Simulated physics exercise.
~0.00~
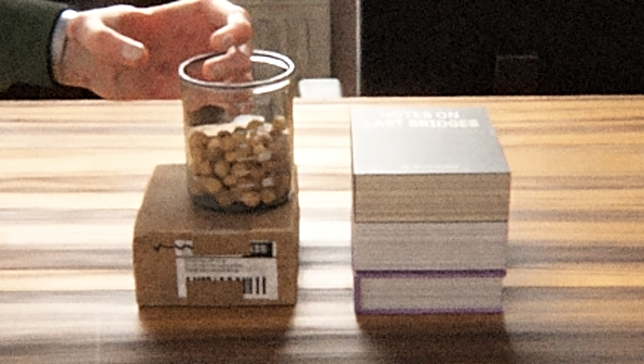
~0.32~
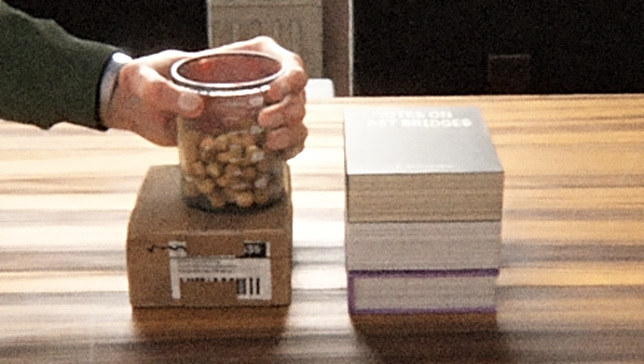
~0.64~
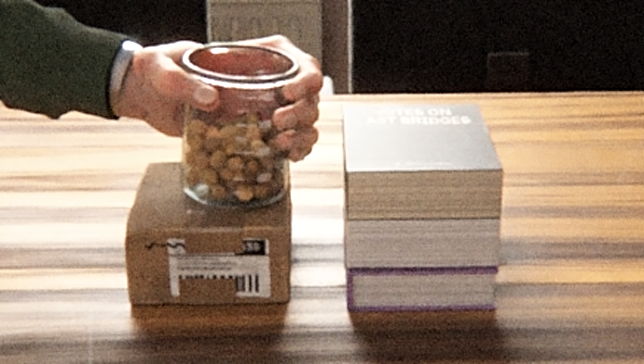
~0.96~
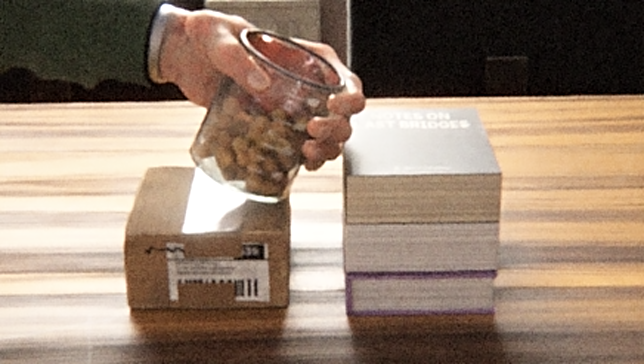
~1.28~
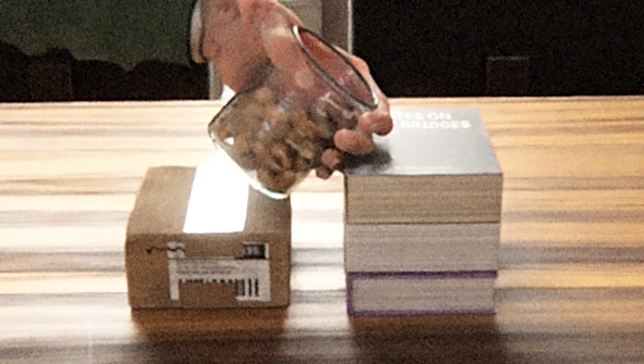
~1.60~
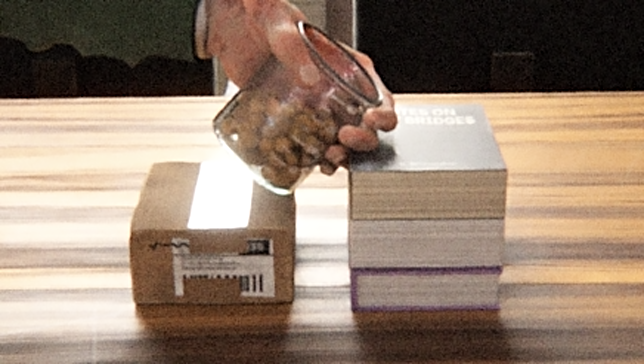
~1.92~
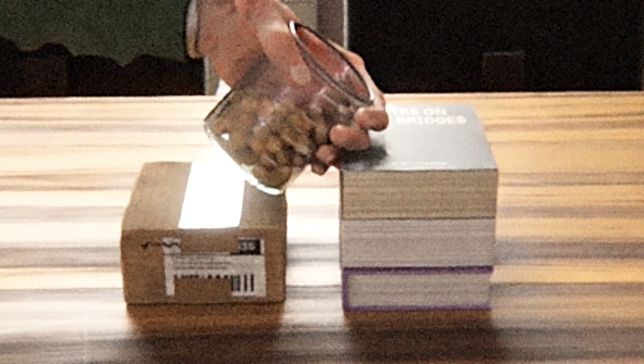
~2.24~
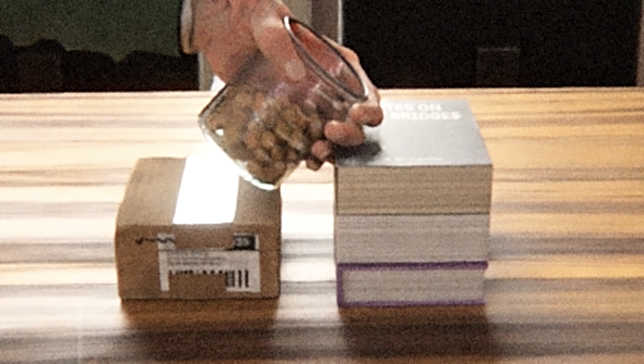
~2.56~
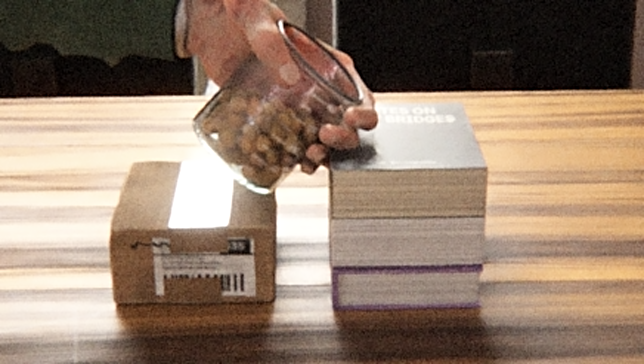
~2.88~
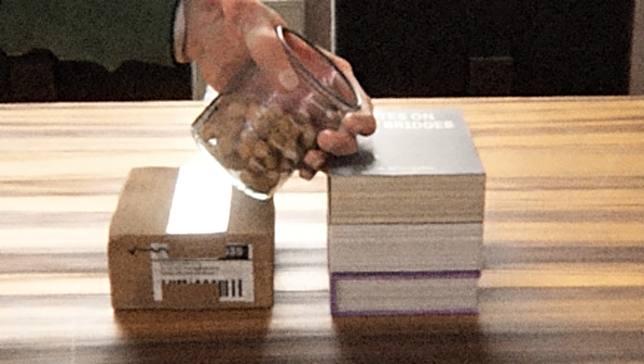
On a striped wooden table, a hand tilts a part-filled beaker against stacked books without spilling.
